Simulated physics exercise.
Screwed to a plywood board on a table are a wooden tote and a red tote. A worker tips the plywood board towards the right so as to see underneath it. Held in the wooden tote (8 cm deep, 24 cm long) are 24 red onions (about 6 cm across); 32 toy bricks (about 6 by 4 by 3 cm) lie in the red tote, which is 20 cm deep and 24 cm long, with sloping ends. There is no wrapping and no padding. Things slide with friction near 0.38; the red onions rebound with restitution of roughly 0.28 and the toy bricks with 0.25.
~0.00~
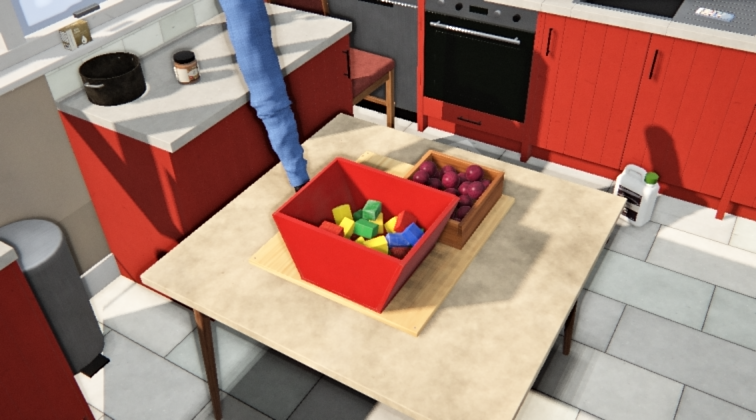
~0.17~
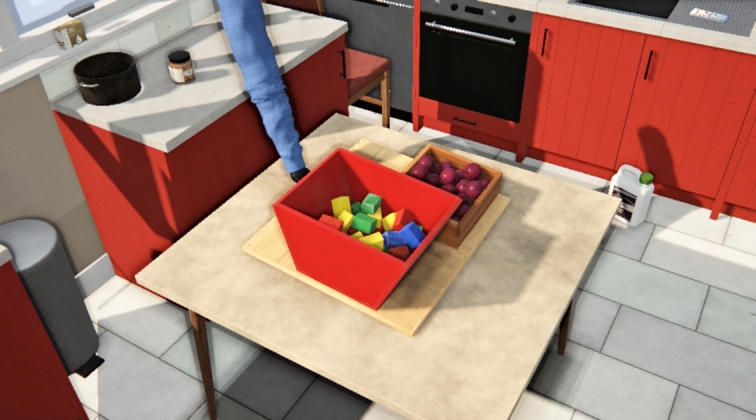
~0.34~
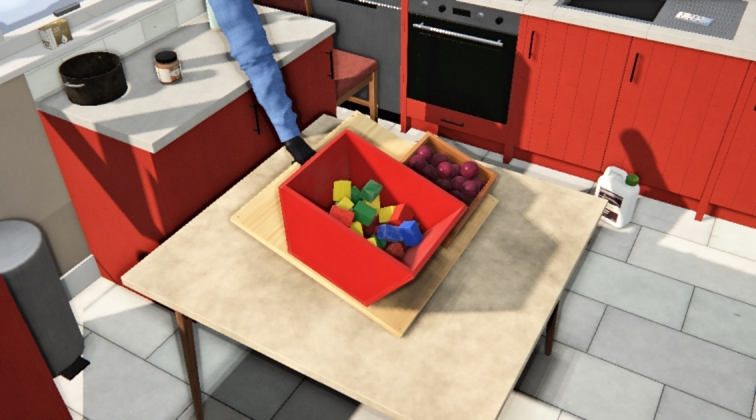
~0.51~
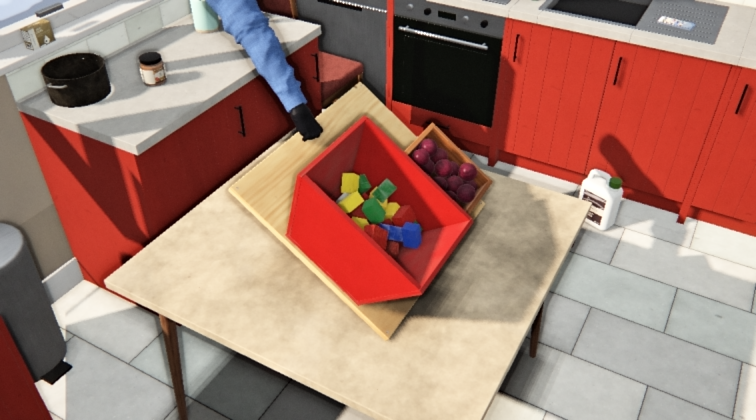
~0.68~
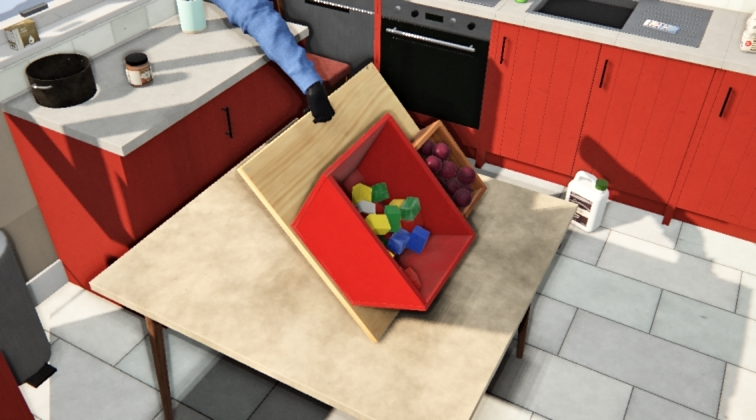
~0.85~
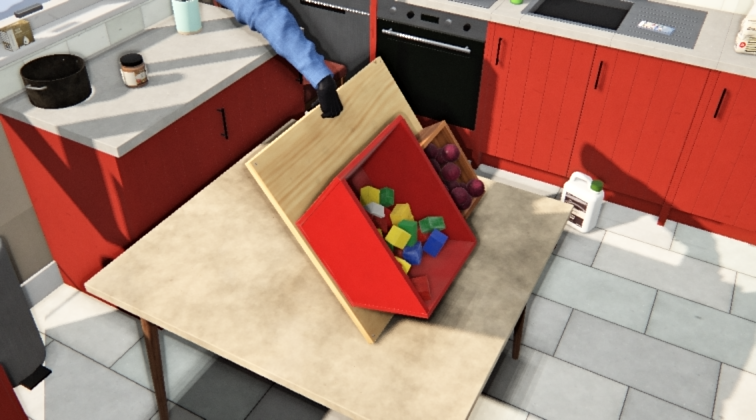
Plywood board carrying a red tote of toy bricks and a wooden tote of onions tilting steeply as a gloved hand raises its left side.
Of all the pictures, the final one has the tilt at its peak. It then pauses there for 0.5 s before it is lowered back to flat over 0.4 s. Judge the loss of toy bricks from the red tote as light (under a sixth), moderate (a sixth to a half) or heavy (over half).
Loss: Below a sixth.
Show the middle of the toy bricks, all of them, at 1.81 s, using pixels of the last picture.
I'd put the middle close to (342, 263).
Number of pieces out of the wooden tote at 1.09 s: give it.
Estimate for the wooden tote by then: Some 2 out.
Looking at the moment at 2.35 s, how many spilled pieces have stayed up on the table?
Piece count: Roughly 0.
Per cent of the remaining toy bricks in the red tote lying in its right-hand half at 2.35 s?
About 80 per cent.
After 1.09 s, tilt 53°; 2 of 24 out of the wooden tote and 0 of 32 out of the red tote.
After 1.39 s, tilt 52°; 2 of 24 out of the wooden tote and 0 of 32 out of the red tote.
After 1.81 s, tilt 0°; 2 of 24 out of the wooden tote and 0 of 32 out of the red tote.
When it is over (at 2.35 s), 2 of 24 out of the wooden tote and 0 of 32 out of the red tote. Asked share, 0 of 32, 0 per cent.
